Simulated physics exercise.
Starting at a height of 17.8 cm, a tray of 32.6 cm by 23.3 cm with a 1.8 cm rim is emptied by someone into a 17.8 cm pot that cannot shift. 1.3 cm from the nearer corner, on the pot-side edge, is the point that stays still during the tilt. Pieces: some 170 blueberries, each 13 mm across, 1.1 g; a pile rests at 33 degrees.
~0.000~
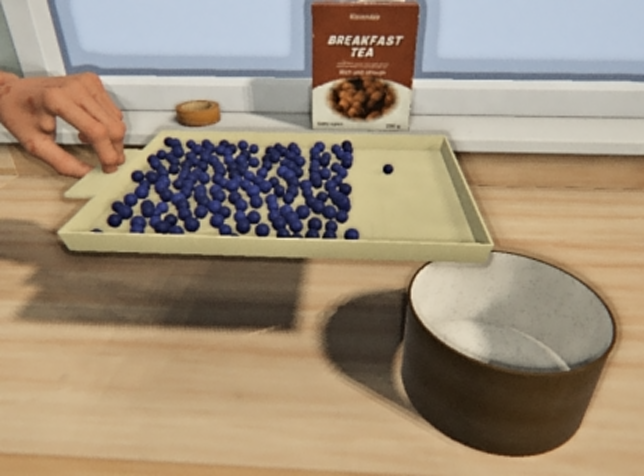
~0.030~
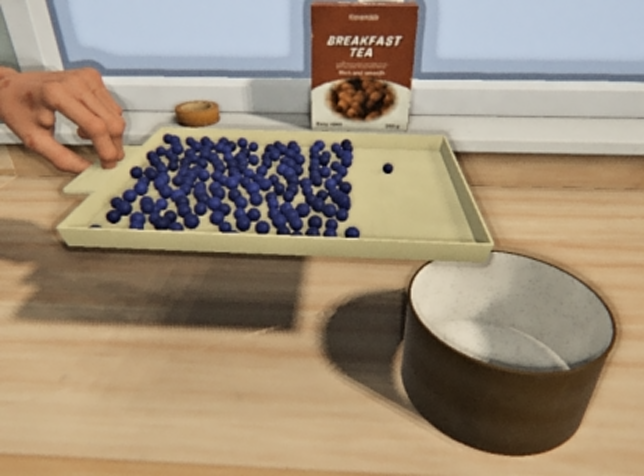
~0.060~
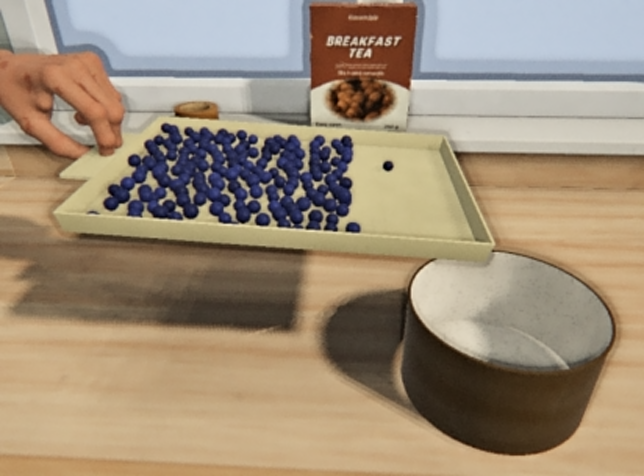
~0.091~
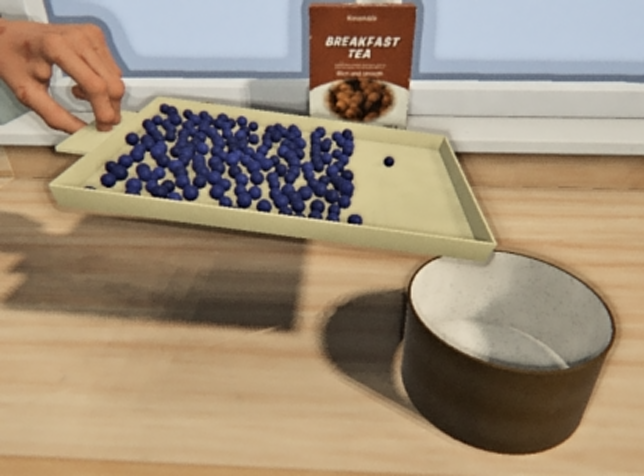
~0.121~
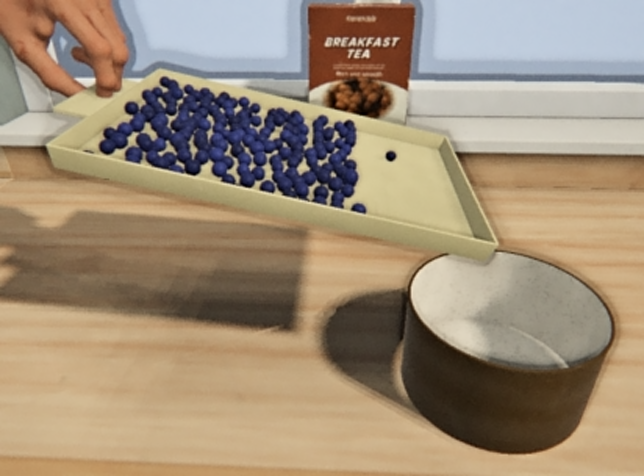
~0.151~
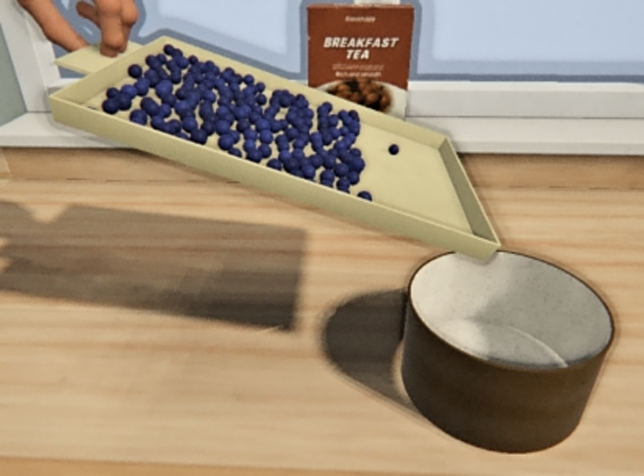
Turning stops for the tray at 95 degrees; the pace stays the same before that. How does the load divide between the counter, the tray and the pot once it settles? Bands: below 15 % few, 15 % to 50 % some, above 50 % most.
Result: Counter: Most, tray: Few, pot: Some.
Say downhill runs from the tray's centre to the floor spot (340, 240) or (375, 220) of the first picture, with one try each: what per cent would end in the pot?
The share comes to about 5 in a hundred, then about 25 in a hundred.
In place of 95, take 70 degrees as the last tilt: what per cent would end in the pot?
I'd put it at close to 35 per cent.
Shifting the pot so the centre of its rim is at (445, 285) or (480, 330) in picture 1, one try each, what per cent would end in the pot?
First try about 15 per cent, second try about 15 per cent.
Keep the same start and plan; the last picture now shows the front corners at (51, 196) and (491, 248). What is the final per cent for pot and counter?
That works out as pot 5 and counter 95.
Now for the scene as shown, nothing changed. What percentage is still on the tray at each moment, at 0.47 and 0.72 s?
Roughly 100 then 0.
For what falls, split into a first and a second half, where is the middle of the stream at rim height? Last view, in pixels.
Earlier half close to (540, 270), later half at (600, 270) in pixels.
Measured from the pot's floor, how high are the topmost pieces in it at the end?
My guess is around 2.5 centimetres.
After 0.34 s, tilt 59 degrees; the tray holds 100 %, the pot 0 %.
After 0.47 s, tilt 86 degrees; the tray holds 100 %, the pot 0 %.
Then, at 0.72 s, tilt 95 degrees; the tray holds 0 %, the pot 35 %.
In the end, at 1.5 s, counter 65 %, tray 0 %, pot 35 %.
